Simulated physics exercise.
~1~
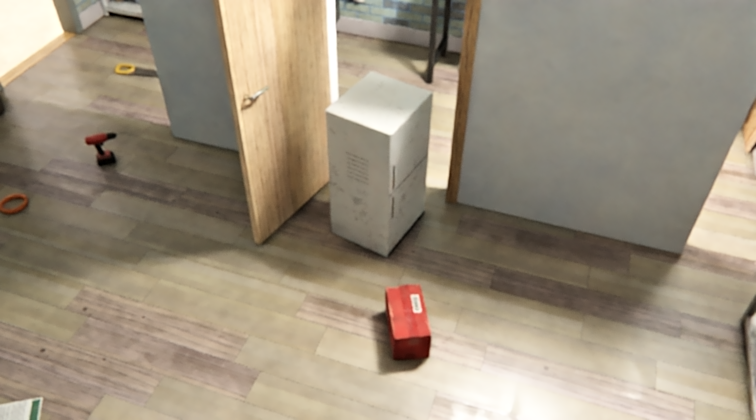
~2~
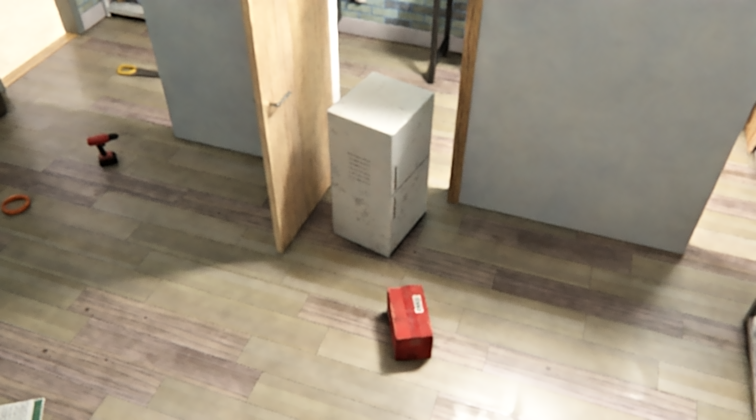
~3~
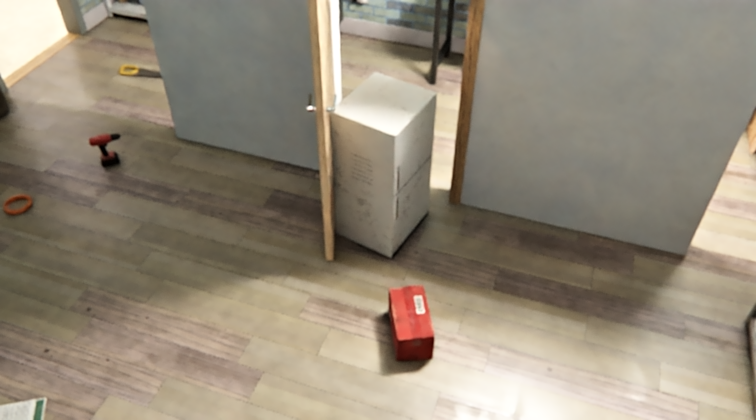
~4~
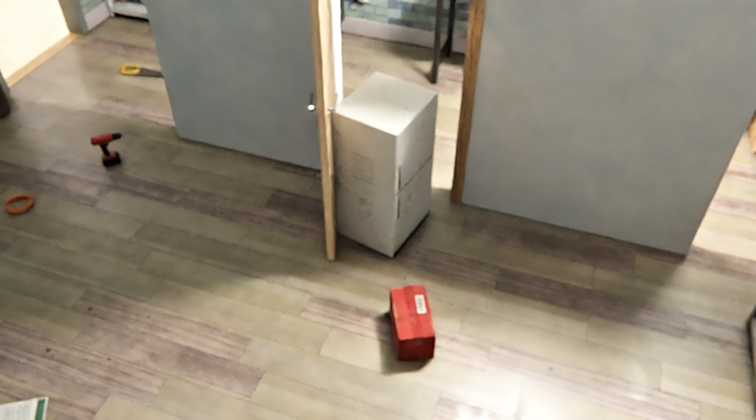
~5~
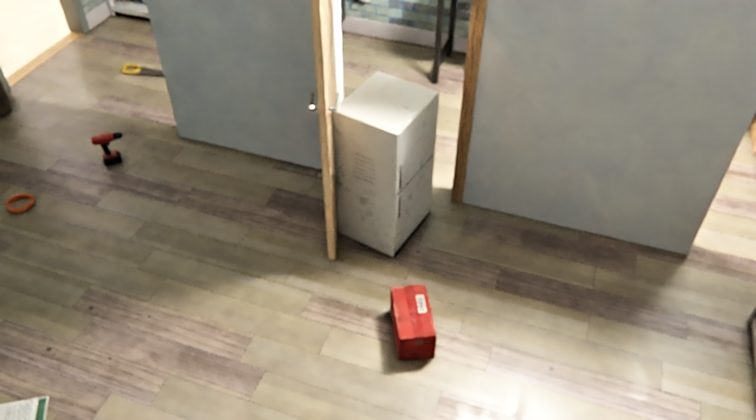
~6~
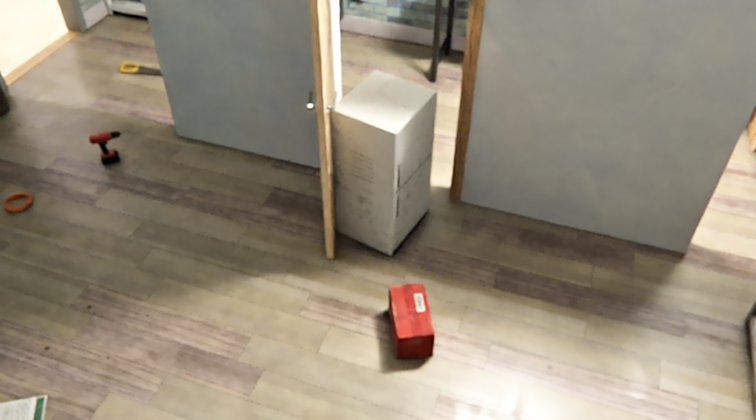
A wooden door swings partway toward its frame and comes to rest beside a white appliance standing in the doorway, where it stays partly open. The appliance and a red parcel on the floor in front remain in place throughout.
